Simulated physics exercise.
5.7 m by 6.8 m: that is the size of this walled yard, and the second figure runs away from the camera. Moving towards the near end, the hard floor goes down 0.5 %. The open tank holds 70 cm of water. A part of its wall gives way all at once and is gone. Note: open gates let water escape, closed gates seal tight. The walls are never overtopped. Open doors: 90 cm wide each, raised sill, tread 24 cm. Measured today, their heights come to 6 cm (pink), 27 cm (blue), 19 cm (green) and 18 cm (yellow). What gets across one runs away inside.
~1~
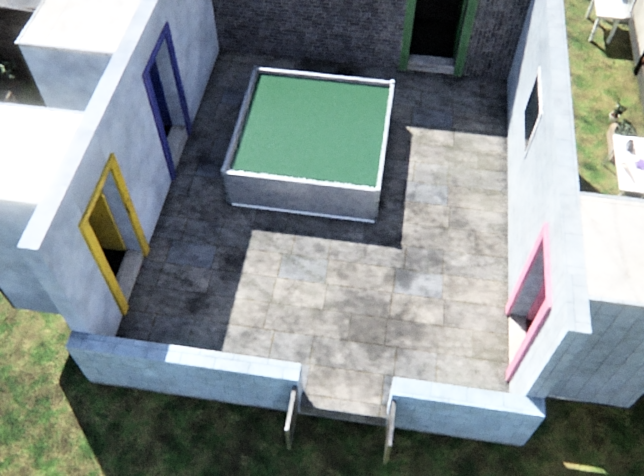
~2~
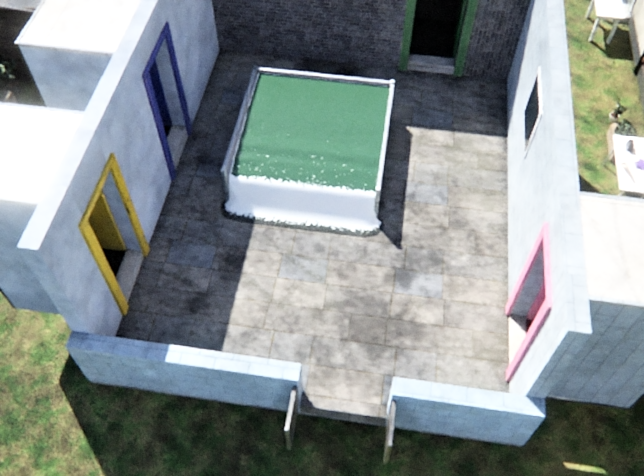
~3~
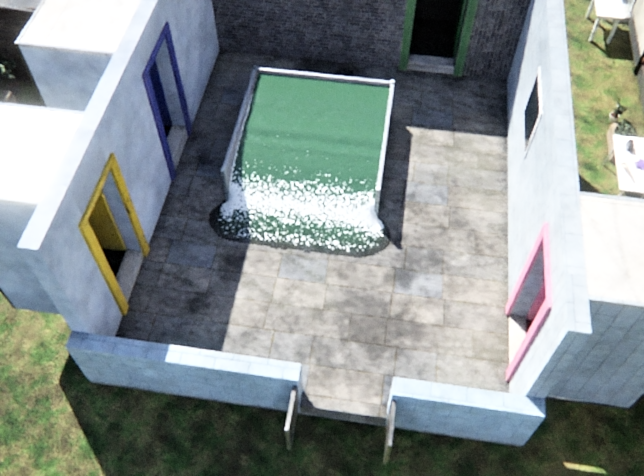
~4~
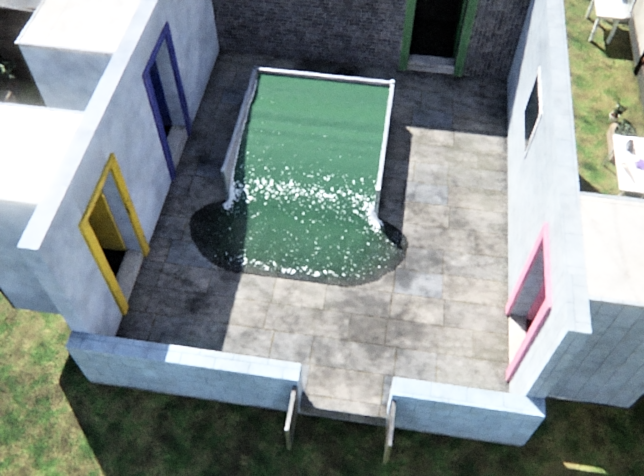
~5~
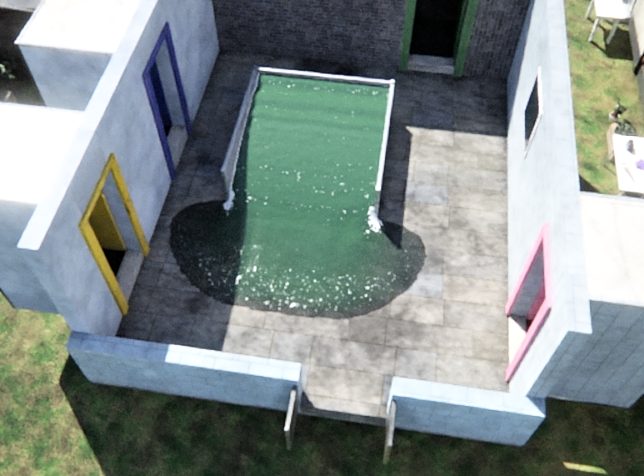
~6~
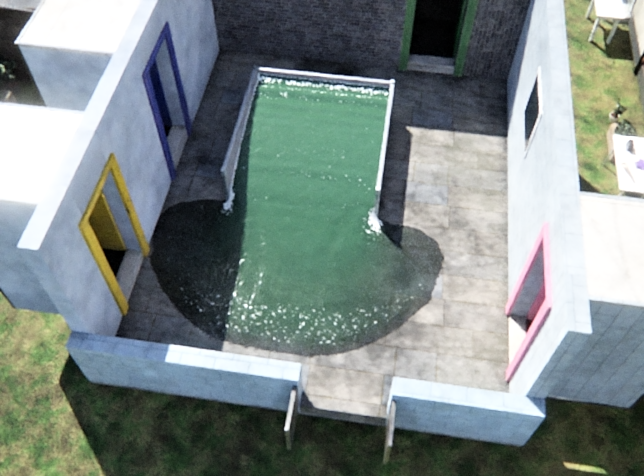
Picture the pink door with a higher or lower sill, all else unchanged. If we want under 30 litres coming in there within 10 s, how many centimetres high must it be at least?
About 13.5 centimetres.
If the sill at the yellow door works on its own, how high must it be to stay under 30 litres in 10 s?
Yellow: 21 cm.
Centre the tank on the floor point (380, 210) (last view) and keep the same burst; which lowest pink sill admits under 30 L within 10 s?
With that change, some 18 centimetres.
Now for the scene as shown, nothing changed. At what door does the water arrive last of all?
Coming last is the green one.
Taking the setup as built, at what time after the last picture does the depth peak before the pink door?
Peak time: Around 5.5 s.
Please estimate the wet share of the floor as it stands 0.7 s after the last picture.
Approximately 45 % of it.
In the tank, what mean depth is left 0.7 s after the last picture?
About 39 cm.
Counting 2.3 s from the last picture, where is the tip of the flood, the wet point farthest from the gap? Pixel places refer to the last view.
The farthest wet point is roughly at (502, 418) in the last view.
Then, 0.7 s after the last picture water covers 45 % of the floor, deepest (42 cm) near (256, 382); it has not reached the pink door.
Then, 2.3 s after the last picture water covers 50 % of the floor, deepest (40 cm) near (230, 378); 13 cm at the pink door, 7 litres in over its 6 cm sill.
Then, 9.3 s after the last picture water covers 100 % of the floor, deepest (16 cm) near (492, 145); 9 cm at the pink door, 200 litres in over its 6 cm sill.
At the pink door as built, the water peaked near 18 cm, 5.5 s after the last picture.
Run again over the same 10 s with other heights there, 60 litres in over 11.5 cm, 14 litres over 15.5 cm. The limit of 30 litres is kept from about 13.5 cm up.
